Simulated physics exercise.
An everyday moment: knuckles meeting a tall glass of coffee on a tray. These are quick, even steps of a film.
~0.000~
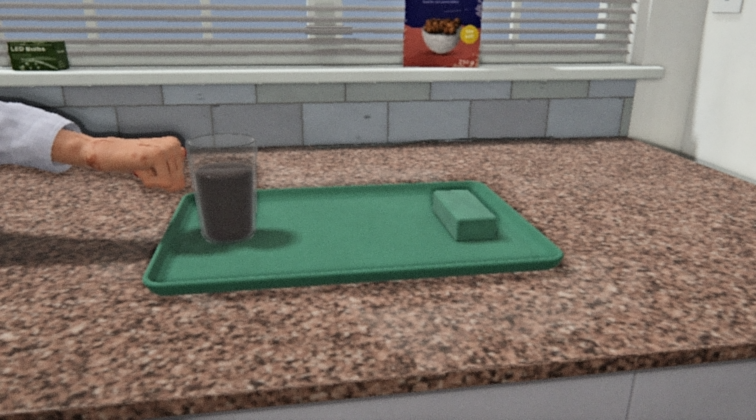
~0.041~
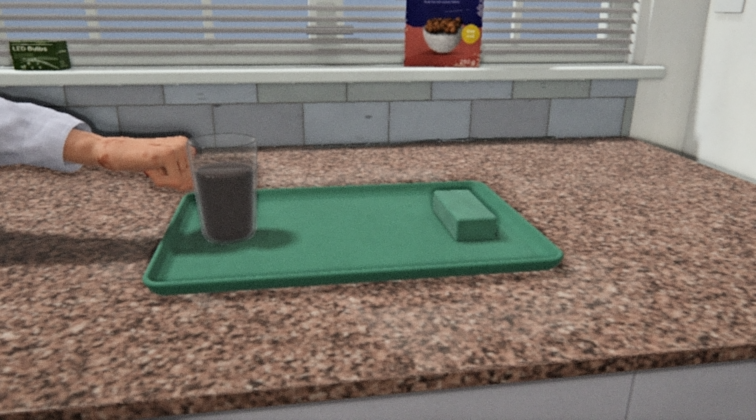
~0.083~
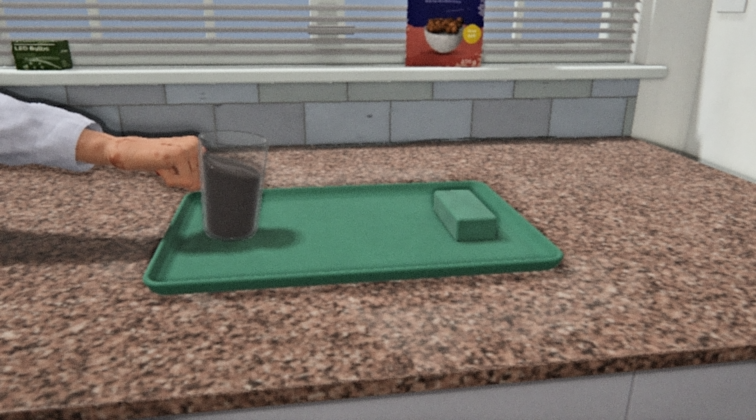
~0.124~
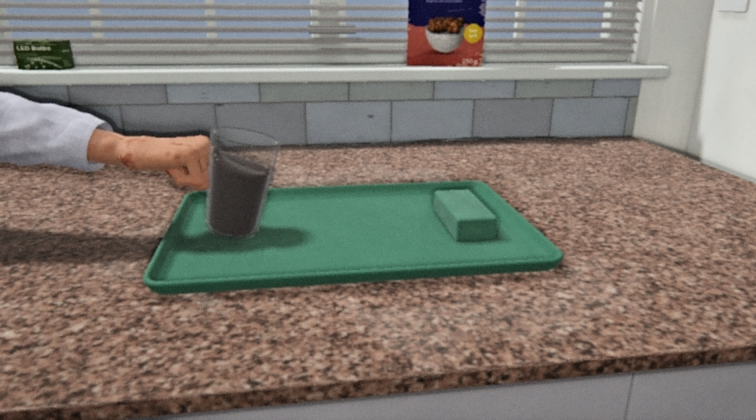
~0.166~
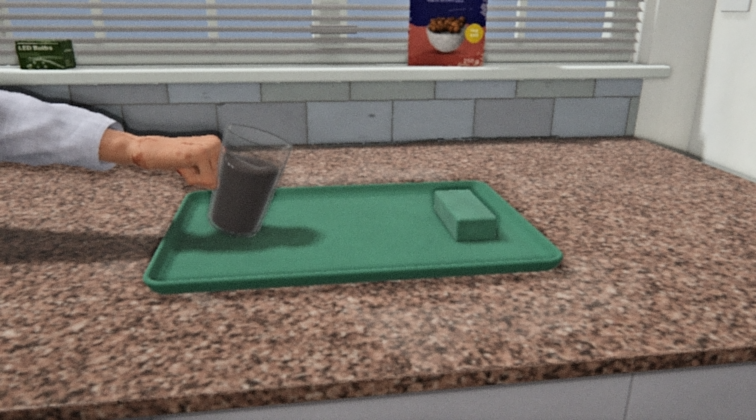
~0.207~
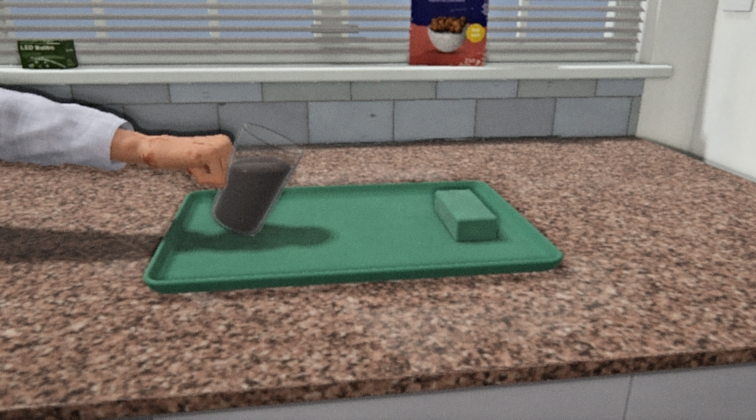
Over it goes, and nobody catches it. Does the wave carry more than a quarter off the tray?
In the end three quarters and more stay on the tray.
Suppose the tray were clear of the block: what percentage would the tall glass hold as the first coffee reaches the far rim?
Close to 45 per cent.
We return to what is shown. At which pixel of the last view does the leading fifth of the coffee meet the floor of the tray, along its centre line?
Near (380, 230).
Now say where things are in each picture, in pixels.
In the first picture, it leans 0°; its right rim is at (255, 141); the coffee meets the walls at (196, 170) and (253, 168); the tray's far rim is at (516, 214); a block is fixed to the tray further along.
In the second picture, it leans 0°; its right rim is at (255, 141); the coffee meets the walls at (196, 170) and (254, 168).
In the third picture, it leans 6°; its right rim is at (267, 142); the coffee meets the walls at (204, 154) and (260, 172).
In the fourth picture, it leans 13°; its right rim is at (278, 144); the coffee meets the walls at (214, 147) and (270, 171).
In the fifth picture, it leans 20°; its right rim is at (291, 148); the coffee meets the walls at (223, 161) and (279, 166).
In the sixth picture, it leans 27°; its right rim is at (302, 153); the coffee meets the walls at (227, 170) and (292, 162).
A moment on, the tall glass is falling and 100 per cent is in the glass, 0 on the tray and 0 above or beyond its rim.
Next, the tall glass lies on its side and 68 per cent is in the glass, 17 on the tray and 15 above or beyond its rim.
Then the tall glass lies on its side and 36 per cent is in the glass, 44 on the tray and 19 above or beyond its rim.
Later the tall glass lies on its side and 19 per cent is in the glass, 72 on the tray and 9 above or beyond its rim.
At rest 92 per cent is held by tray and glass, 8 is off the tray.
